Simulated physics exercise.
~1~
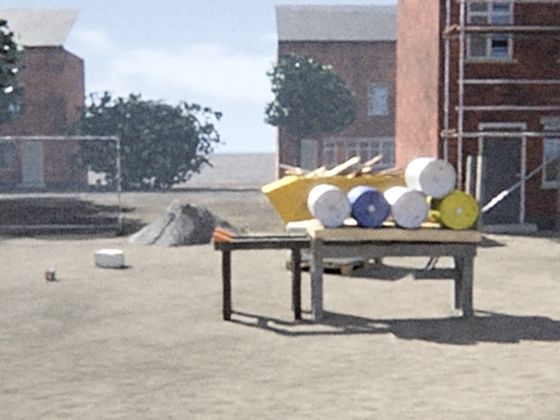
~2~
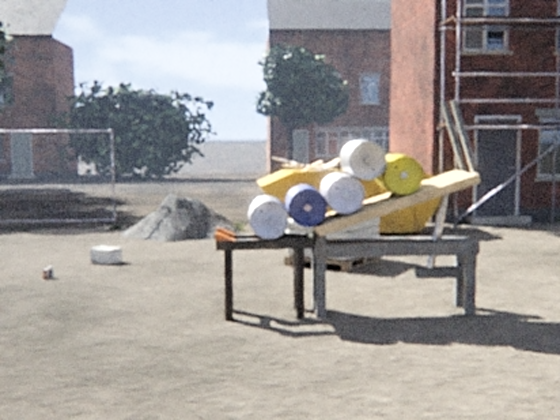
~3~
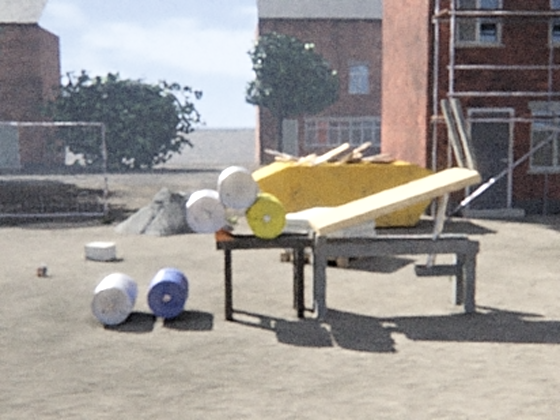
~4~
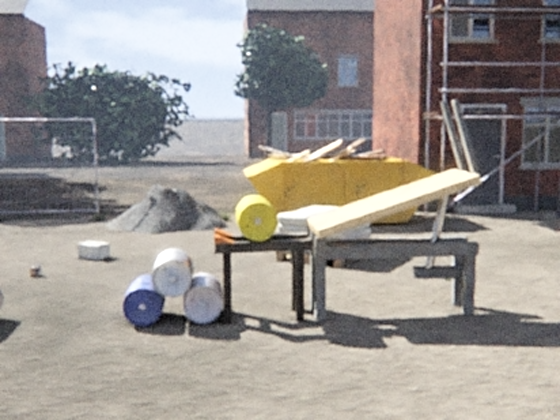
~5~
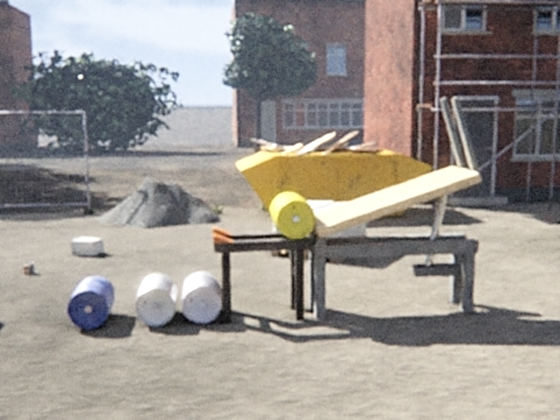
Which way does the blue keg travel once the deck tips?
The blue keg travels to the left, rolling off the deck, over the far end of the rack and on to the ground.
